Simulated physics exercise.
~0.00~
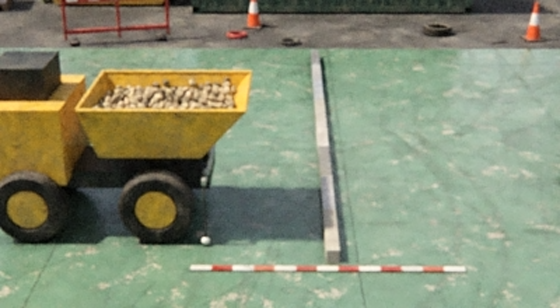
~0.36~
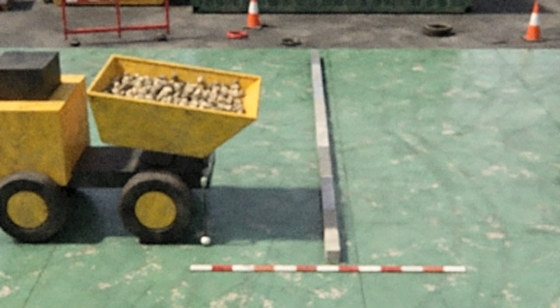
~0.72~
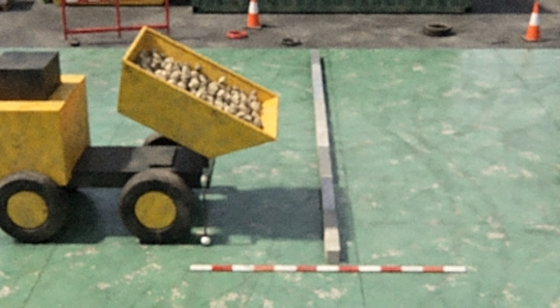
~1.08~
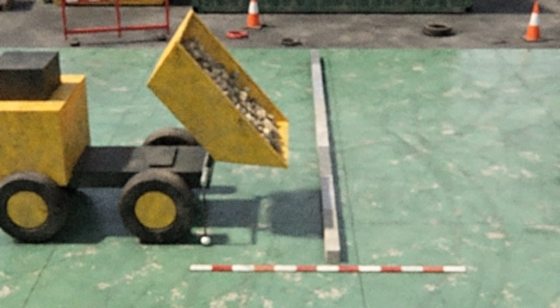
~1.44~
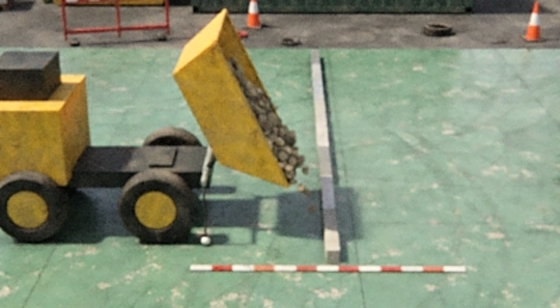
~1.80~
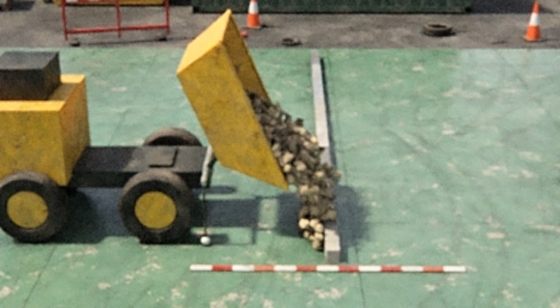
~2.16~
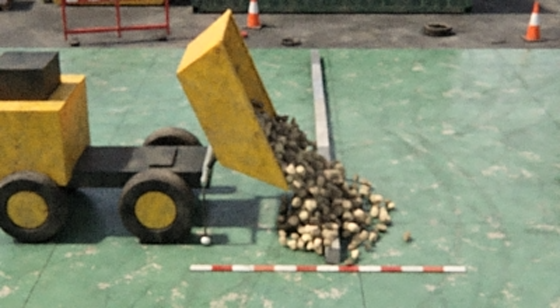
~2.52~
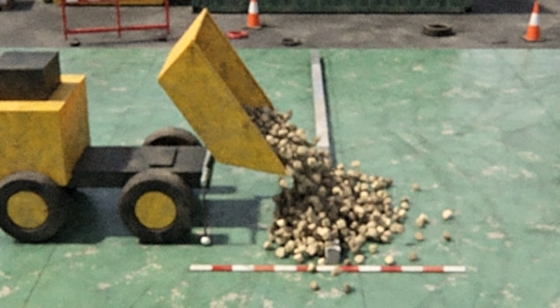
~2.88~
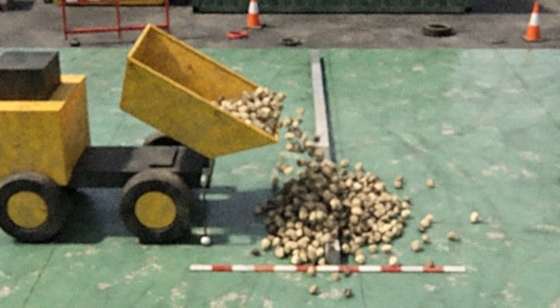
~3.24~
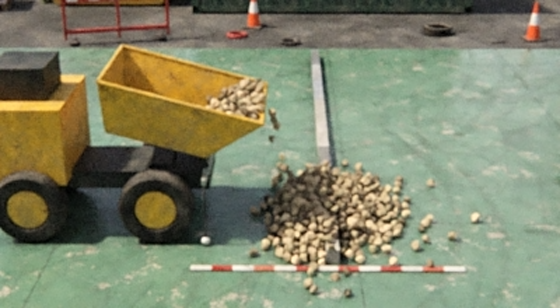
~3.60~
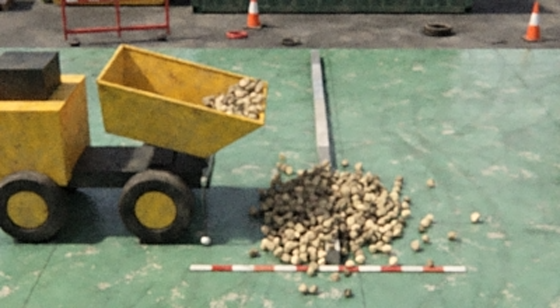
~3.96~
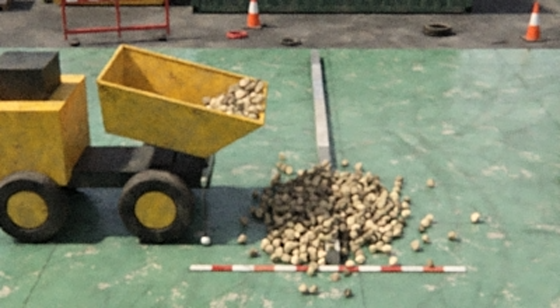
A yellow site dumper with black wheels stands at the left of a worn green floor, seen from the side and slightly above, its skip full of pale brown stones. A low grey kerb runs across the floor to its right, near a red and white striped staff, with orange cones behind. The skip tips steeply to the right, and stones slide out, piling up around the kerb and spilling over it. It then swings partway back down, dropping a few more. Finally it holds still, slightly tilted, with some stones left inside and a heap straddling the kerb.
